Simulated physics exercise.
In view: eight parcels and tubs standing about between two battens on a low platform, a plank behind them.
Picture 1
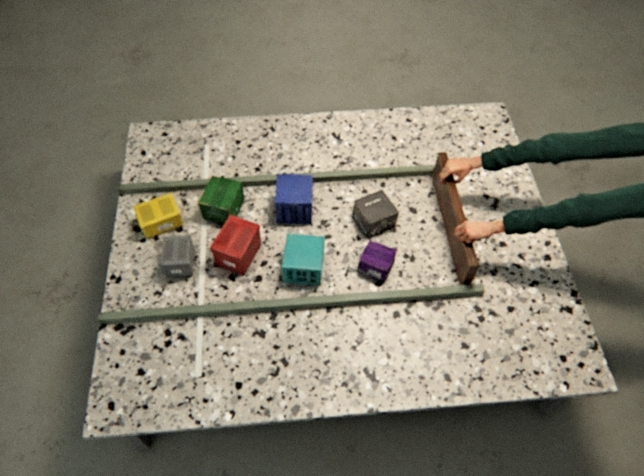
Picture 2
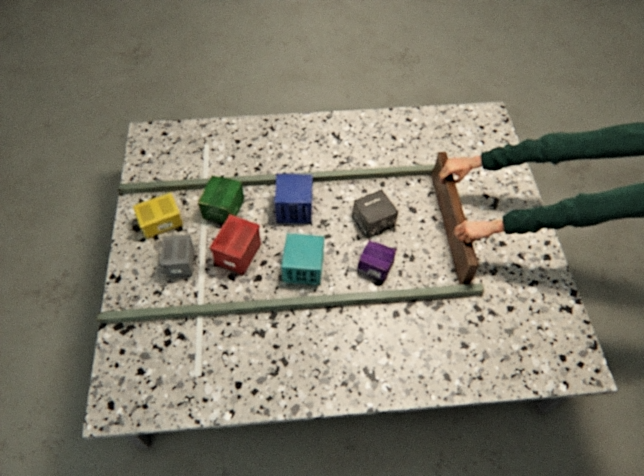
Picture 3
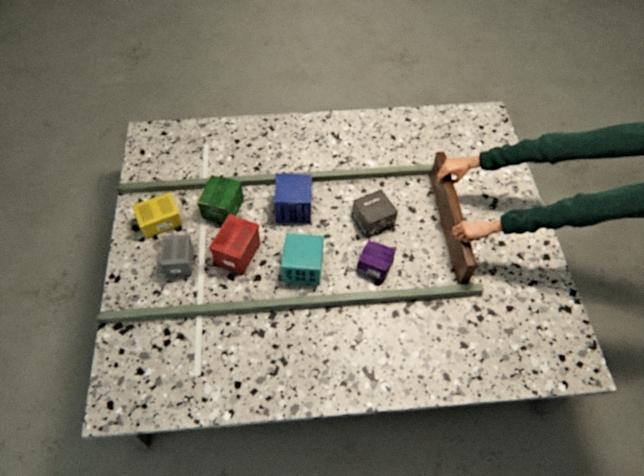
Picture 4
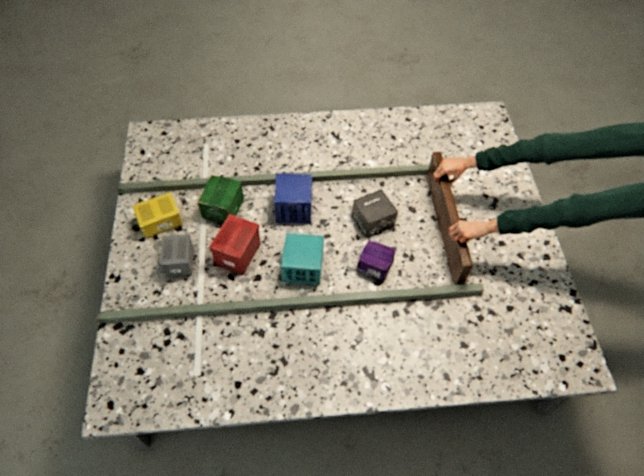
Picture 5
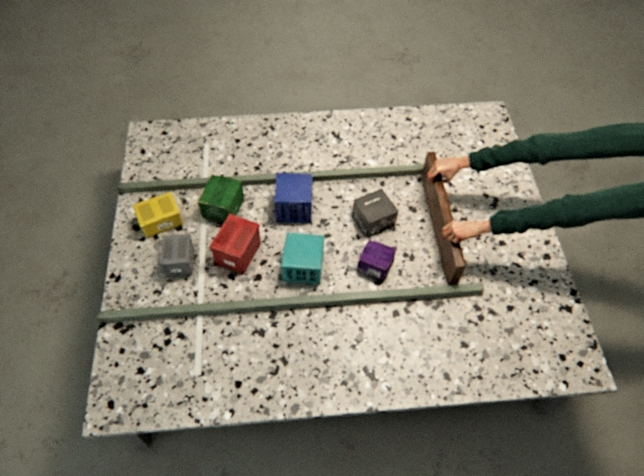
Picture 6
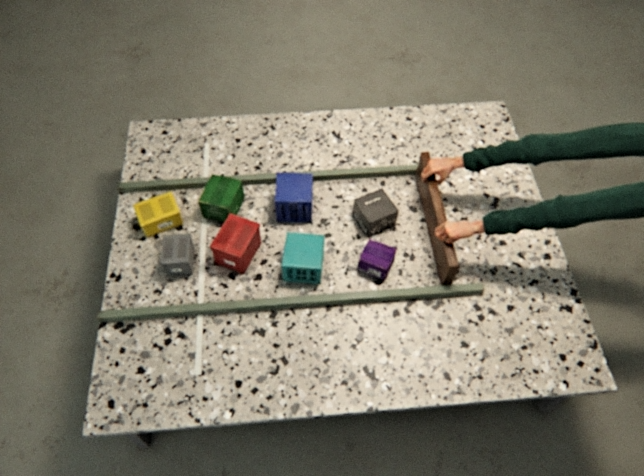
A brown plank, held by two hands in green sleeves, slides slightly left between two rails on a speckled platform, nearing a dark grey box and a purple parcel, while all eight coloured boxes and tubs stay still.
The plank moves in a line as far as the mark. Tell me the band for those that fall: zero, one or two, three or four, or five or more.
Here the number that fall off is one or two.
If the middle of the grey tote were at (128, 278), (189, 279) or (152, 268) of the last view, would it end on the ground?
The grey tote is kept; holds on; survives.
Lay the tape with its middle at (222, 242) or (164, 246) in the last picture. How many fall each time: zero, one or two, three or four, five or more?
In that order: 1 or 2; three or four.
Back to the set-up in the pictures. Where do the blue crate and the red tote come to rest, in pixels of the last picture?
First (152, 202), then (132, 236).
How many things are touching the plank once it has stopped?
In contact: 2.
Early on, none off yet; yellow tote at rest near (159, 215); grey tote at rest near (178, 255); green box at rest near (222, 199).
A while later, none off yet; yellow tote travelled a little near (154, 215); grey tote travelled a little near (168, 254); green box travelled about its own width near (196, 199).
Finally, the number that fall off is one or two; lost, yellow tote.
